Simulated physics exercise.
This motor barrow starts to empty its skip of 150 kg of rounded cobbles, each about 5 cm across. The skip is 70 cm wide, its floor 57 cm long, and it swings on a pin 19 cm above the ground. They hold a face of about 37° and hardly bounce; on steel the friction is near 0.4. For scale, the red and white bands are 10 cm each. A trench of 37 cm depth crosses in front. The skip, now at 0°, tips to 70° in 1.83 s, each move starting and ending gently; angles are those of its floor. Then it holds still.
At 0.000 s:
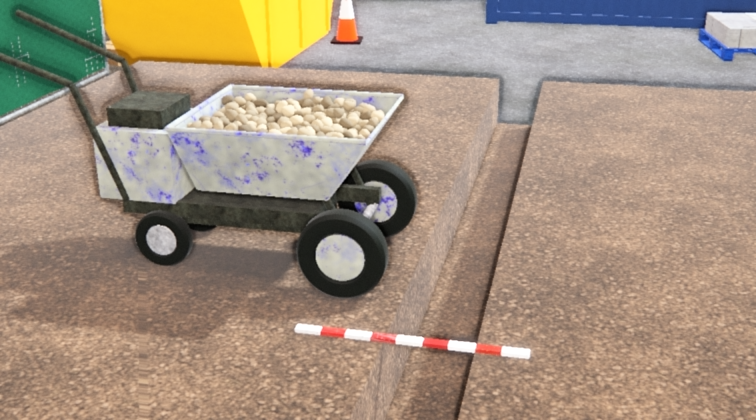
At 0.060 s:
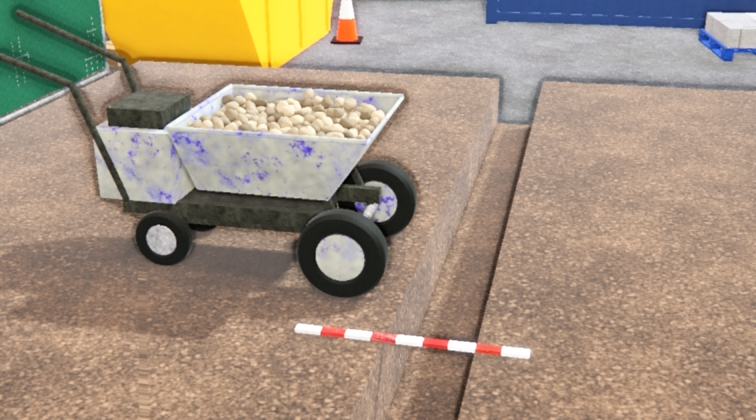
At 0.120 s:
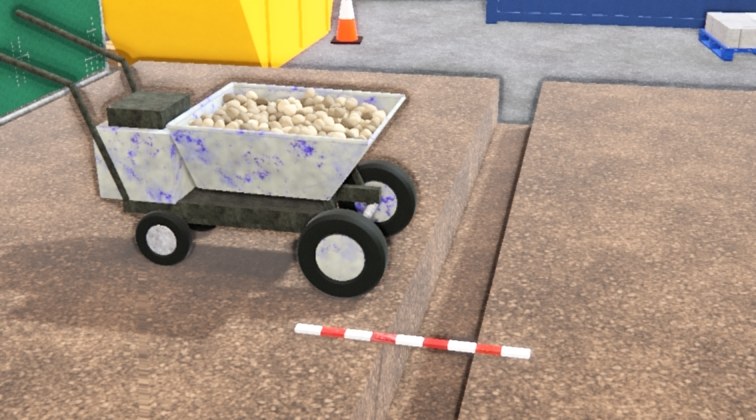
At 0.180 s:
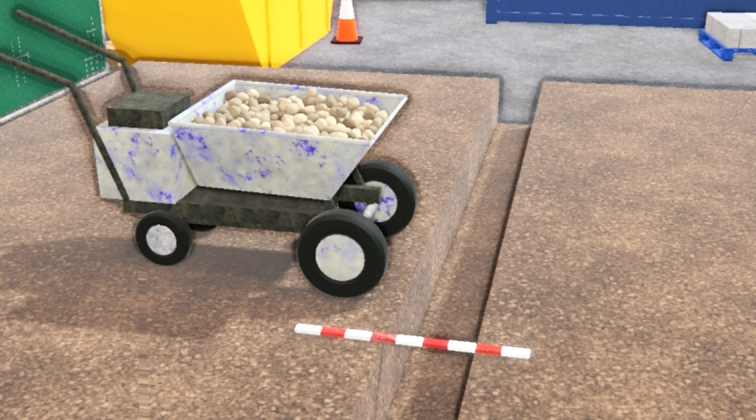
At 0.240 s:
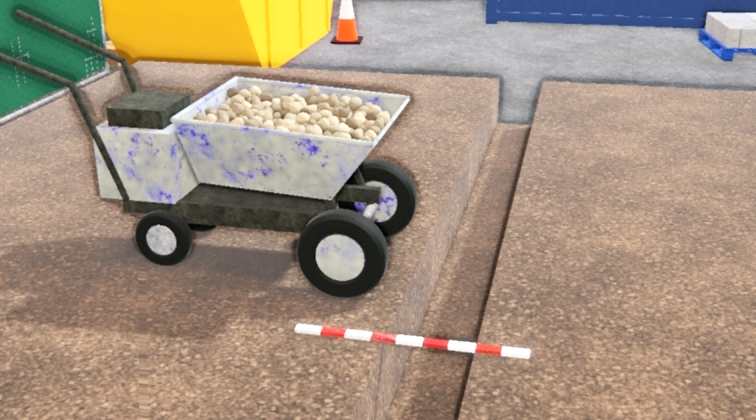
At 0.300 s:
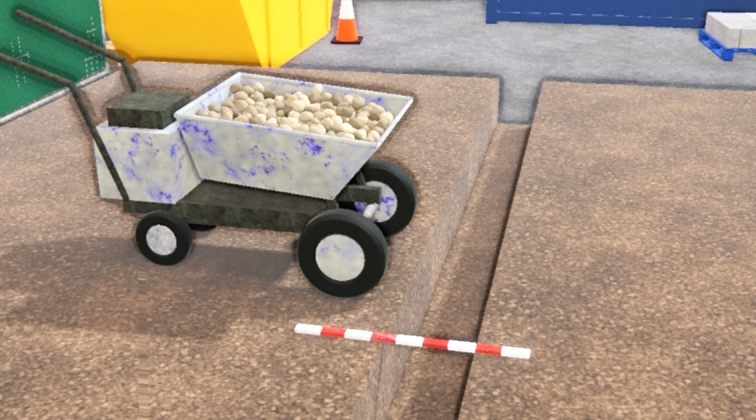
On a brown dirt yard beside a narrow trench, a motor barrow stands with its pale, blue-blotched skip full of rounded stones, a red and white banded pole lying in front. The skip starts out level, then its back end lifts slightly and slowly, the stones shifting a little, while the wheels stay still.
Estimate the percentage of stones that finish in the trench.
Roughly 42 per cent ends in the trench.
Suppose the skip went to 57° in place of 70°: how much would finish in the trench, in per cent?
It would be near 25 per cent.
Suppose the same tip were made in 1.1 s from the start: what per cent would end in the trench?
Then about 35 per cent.
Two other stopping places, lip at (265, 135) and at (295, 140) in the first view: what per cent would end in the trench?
Near 90 per cent from the first place, 95 from the second.
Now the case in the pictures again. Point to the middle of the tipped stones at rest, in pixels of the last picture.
Near (515, 275).
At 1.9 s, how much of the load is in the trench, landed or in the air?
About 5 per cent by then.
After 1.4 s the floor is at 59°; 99 % in the skip, 1 % in the trench; the foremost stones are at (479, 206).
After 1.9 s the floor is at 70°; 54 % in the skip, 4 % in the trench, 41 % past the trench; the foremost stones are at (637, 293).
After 2.3 s the floor is at 70°; 29 % in the skip, 12 % in the trench, 59 % past the trench; the foremost stones are at (741, 322).
After 4.2 s the floor is at 70°; 0 % in the skip, 42 % in the trench, 58 % past the trench; the foremost stones are past the picture's edge.
